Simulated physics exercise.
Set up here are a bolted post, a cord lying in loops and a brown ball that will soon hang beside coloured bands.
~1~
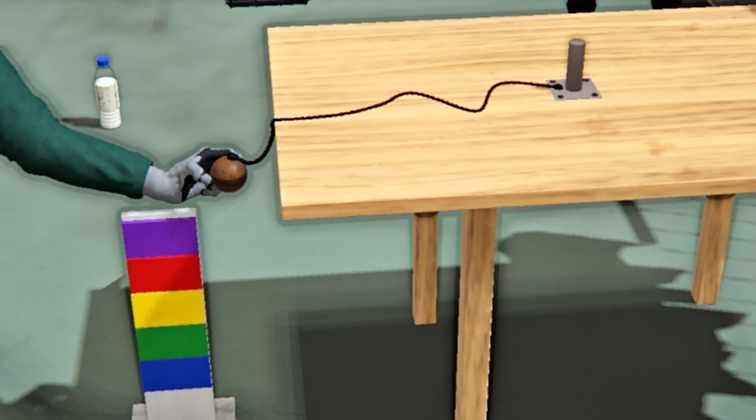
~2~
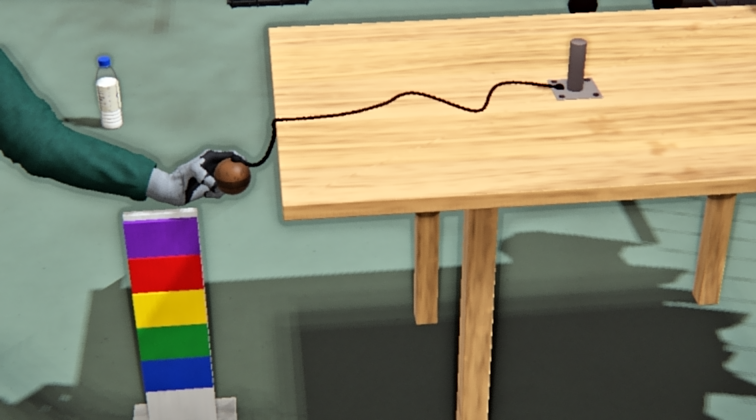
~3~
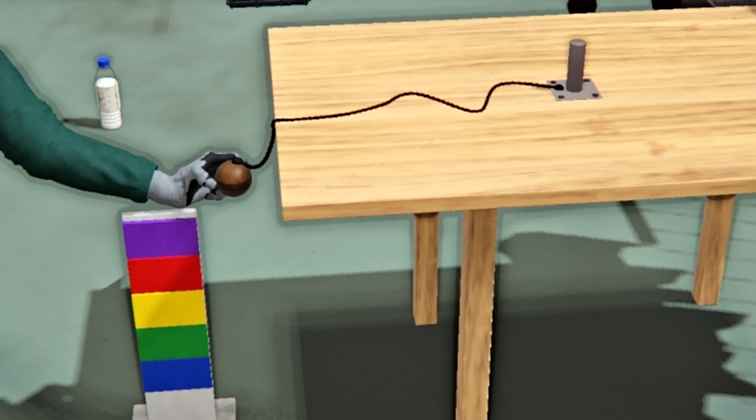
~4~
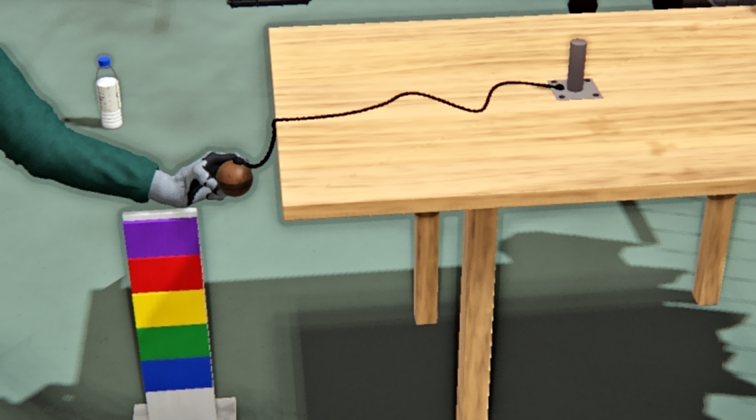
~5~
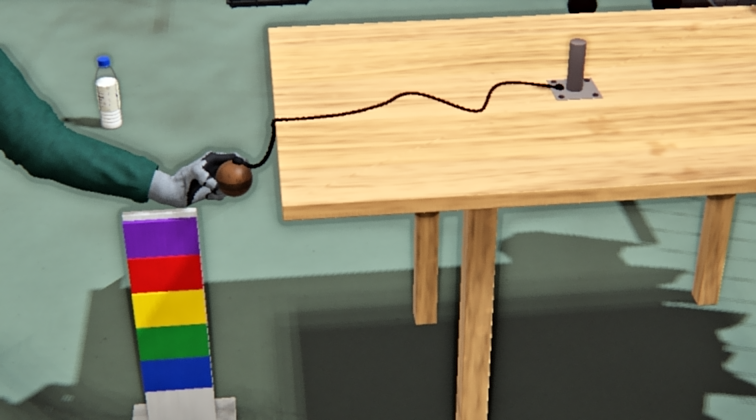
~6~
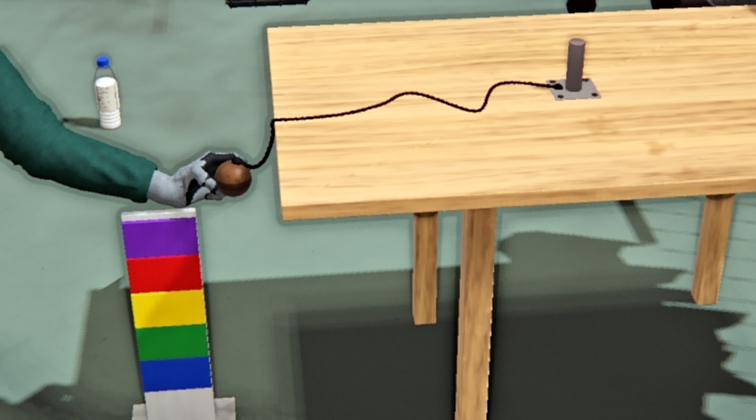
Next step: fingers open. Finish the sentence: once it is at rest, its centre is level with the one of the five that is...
Red.
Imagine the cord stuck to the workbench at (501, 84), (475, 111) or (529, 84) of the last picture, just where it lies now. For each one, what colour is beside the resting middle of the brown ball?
Try one: Red. Try two: Purple. Try three: Red.
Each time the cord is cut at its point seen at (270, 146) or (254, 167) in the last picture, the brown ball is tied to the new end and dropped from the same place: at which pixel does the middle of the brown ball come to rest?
It would end up close to (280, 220), then close to (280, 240).
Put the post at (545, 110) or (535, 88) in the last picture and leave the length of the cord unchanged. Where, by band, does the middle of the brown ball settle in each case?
Answer, in order: Yellow, yellow.
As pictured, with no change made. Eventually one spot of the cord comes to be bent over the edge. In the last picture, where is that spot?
The point sits close to (342, 115).
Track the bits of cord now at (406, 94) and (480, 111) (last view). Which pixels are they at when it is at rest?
The first ends at (351, 108) and the second at (436, 100).
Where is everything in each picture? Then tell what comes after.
Brown ball (229, 174); purple (161, 240); red (165, 275); yellow (169, 310); green (172, 343); blue (176, 375), in the first picture.
Brown ball (232, 176); cord through (526, 83) (486, 105) (426, 95) (362, 111) (284, 120), in the second picture.
Brown ball (233, 179), in the third picture.
Brown ball (235, 179); cord through (526, 84) (486, 105) (426, 96) (362, 111) (284, 120), in the fourth picture.
Brown ball (234, 179), in the fifth picture.
Brown ball (233, 179); cord through (525, 83) (485, 105) (424, 95) (361, 111) (282, 120), in the sixth picture.
Soon after, ball near (307, 251); level with red.
Then, ball near (271, 261); level with red.
At rest, ball near (278, 262); level with red. The cord holds its middle at red.
